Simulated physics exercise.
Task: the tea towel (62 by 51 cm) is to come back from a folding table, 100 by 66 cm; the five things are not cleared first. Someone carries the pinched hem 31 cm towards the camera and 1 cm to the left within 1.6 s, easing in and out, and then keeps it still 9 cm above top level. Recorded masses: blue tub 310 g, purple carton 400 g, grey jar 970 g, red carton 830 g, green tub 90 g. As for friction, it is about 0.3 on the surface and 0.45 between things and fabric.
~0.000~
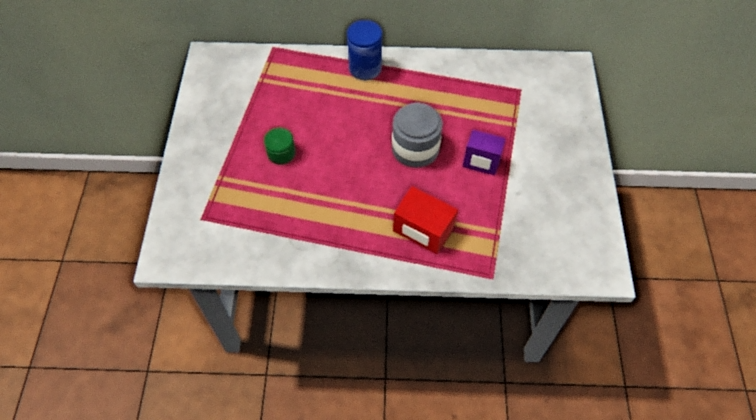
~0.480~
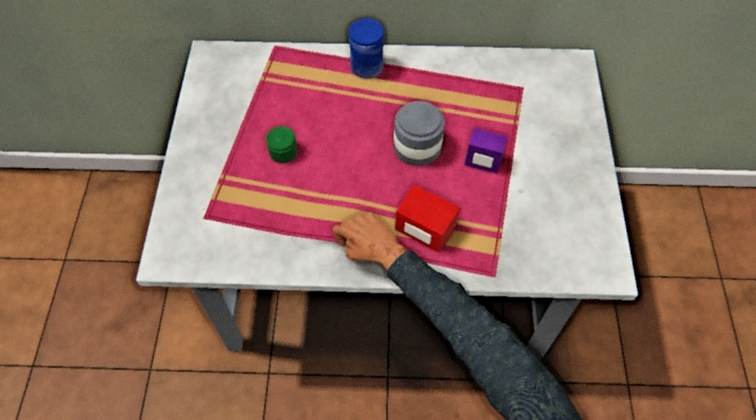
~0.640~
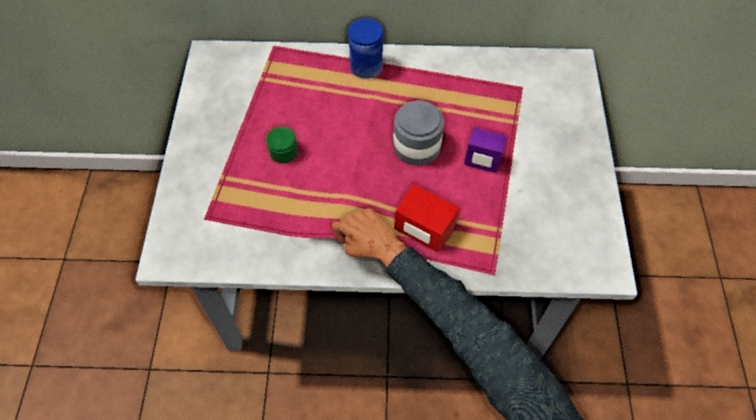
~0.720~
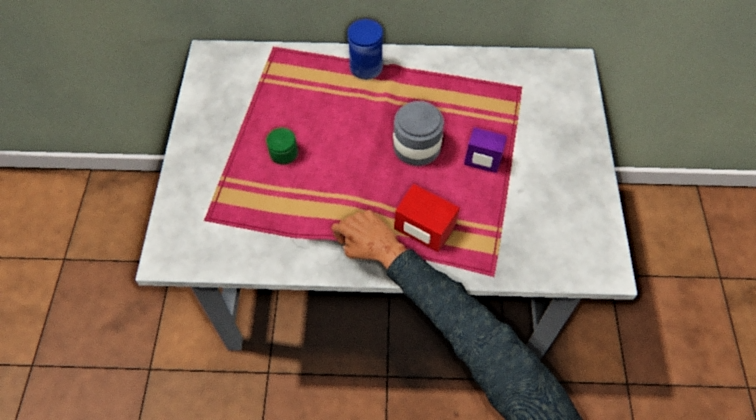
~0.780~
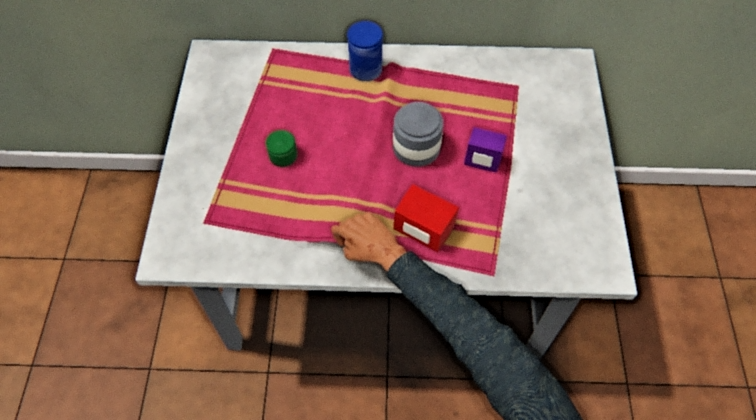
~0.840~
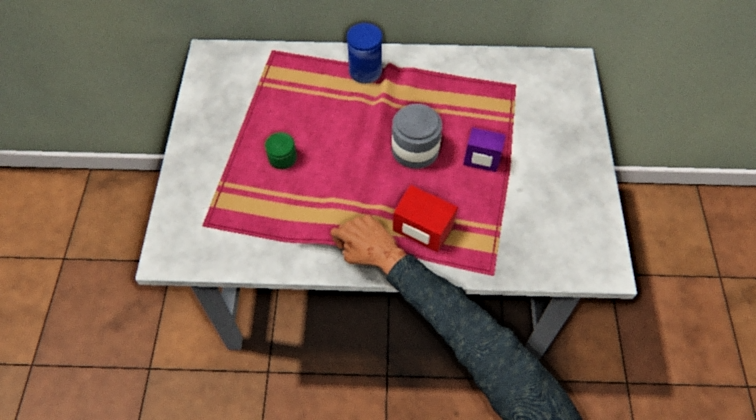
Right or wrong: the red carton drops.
Right, it drops off.
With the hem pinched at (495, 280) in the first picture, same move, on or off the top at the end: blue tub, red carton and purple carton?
If so, blue tub is still on top, red carton comes off and purple carton comes off.
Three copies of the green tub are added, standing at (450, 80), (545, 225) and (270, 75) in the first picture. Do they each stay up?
In order: Holds on; holds on; holds on.
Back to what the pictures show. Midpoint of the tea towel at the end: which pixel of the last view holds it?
I'd point to about (299, 283).
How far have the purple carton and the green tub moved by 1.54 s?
Purple carton 20 cm, green tub 20 cm.
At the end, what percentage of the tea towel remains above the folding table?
Some 35 in a hundred.
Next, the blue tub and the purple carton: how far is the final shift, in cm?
Blue tub: 40 cm; purple carton: Off the top.
After 1.2 s, 95 % of the tea towel is still over the top; red carton 8 cm off its start, green tub 11 cm off its start, blue tub 11 cm off its start.
After 1.5 s, 80 % of the tea towel is still over the top; red carton 19 cm off its start, green tub 22 cm off its start, blue tub 21 cm off its start.
After 1.9 s, 60 % of the tea towel is still over the top; red carton over the edge, green tub 31 cm off its start at (254, 266), blue tub 30 cm off its start at (329, 133).
After 2.2 s, 55 % of the tea towel is still over the top; red carton over the edge, green tub over the edge, grey jar on its side, 38 cm off its start.
After 3.8 s, 35 % of the tea towel is still over the top; red carton over the edge, green tub over the edge, grey jar over the edge, purple carton over the edge.
